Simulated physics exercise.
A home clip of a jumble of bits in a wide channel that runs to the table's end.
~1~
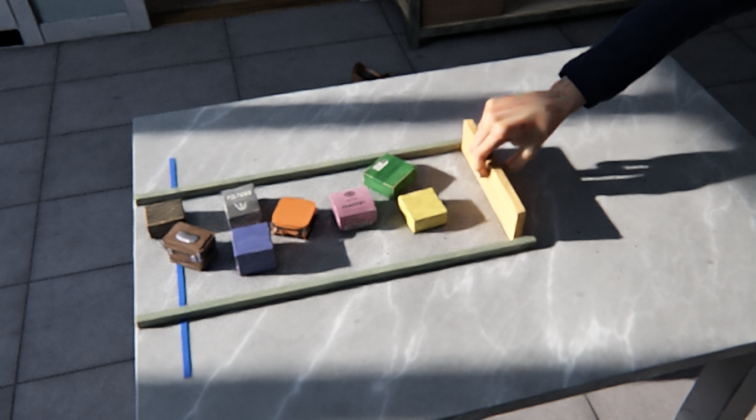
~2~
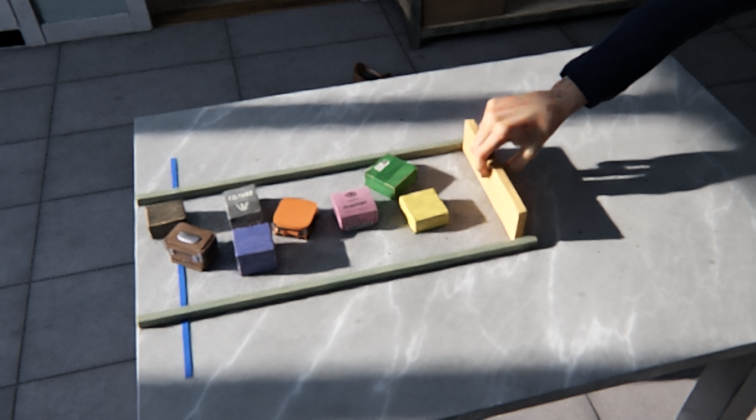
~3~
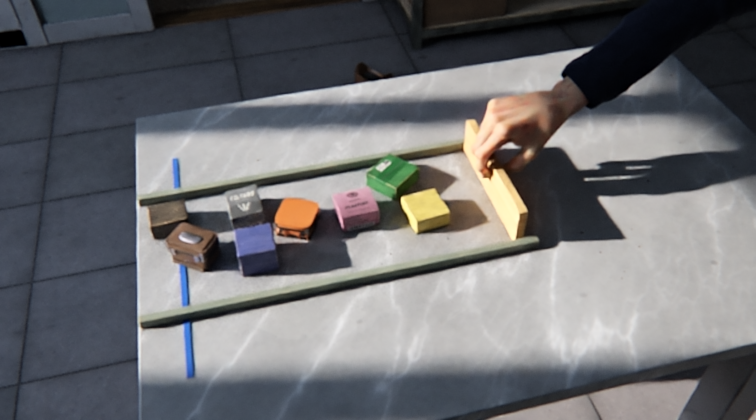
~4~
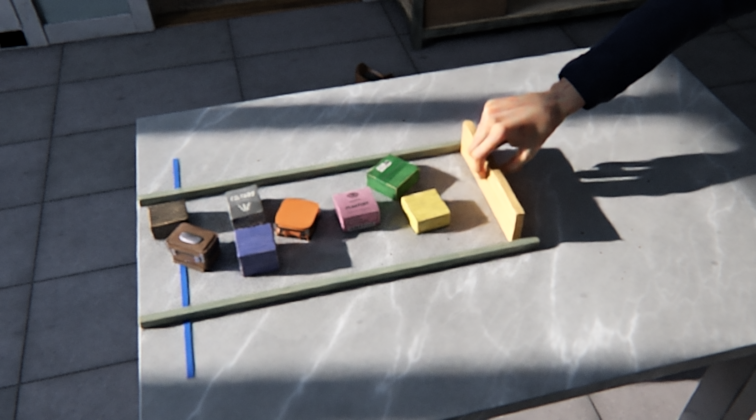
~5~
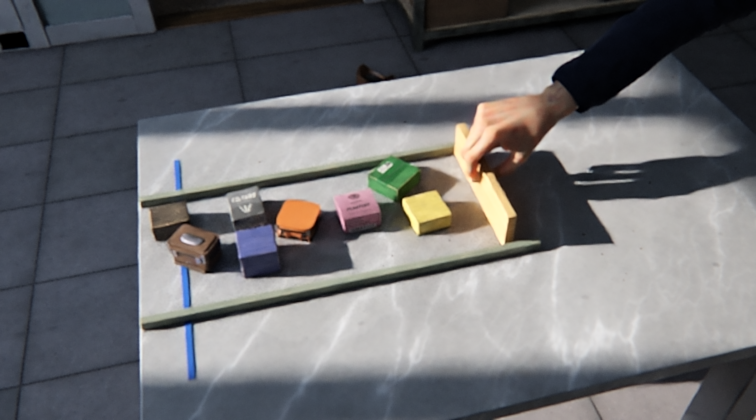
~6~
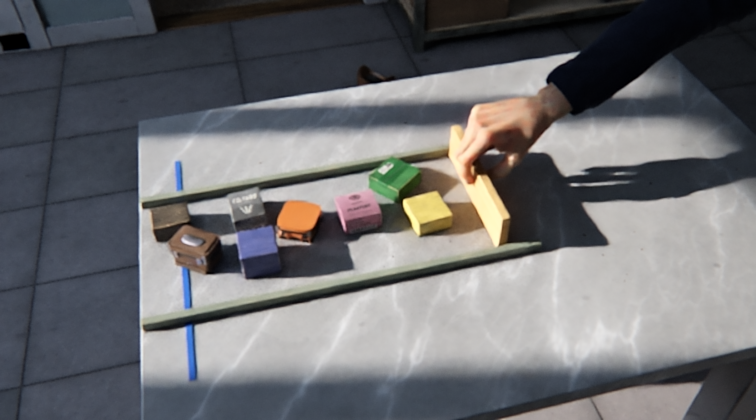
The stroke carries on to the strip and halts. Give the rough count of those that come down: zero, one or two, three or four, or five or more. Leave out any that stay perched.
Here the number that fall off is five or more.
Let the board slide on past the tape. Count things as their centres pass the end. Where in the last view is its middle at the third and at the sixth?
First at (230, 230), next at (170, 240).
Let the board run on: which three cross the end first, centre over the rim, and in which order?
They are the black block, the orange case, the brown case.
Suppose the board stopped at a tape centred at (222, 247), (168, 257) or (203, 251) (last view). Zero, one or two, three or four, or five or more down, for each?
One after another: Three or four; more than four; 3 or 4.
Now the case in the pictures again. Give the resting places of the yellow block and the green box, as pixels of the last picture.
Near (164, 261) and (150, 223).
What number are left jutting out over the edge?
The number is 2.
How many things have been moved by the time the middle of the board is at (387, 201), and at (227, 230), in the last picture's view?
First 4, then 8.
Soon after, none off yet; black block at rest near (171, 222); brown case at rest near (197, 250); grey box at rest near (248, 211).
After that, none off yet; black block on its side near (127, 253); brown case displaced a little near (177, 261); grey box displaced well along near (169, 210).
In the end, the number that fall off is five or more; gone, pink box, orange case, grey box, brown case and black block.
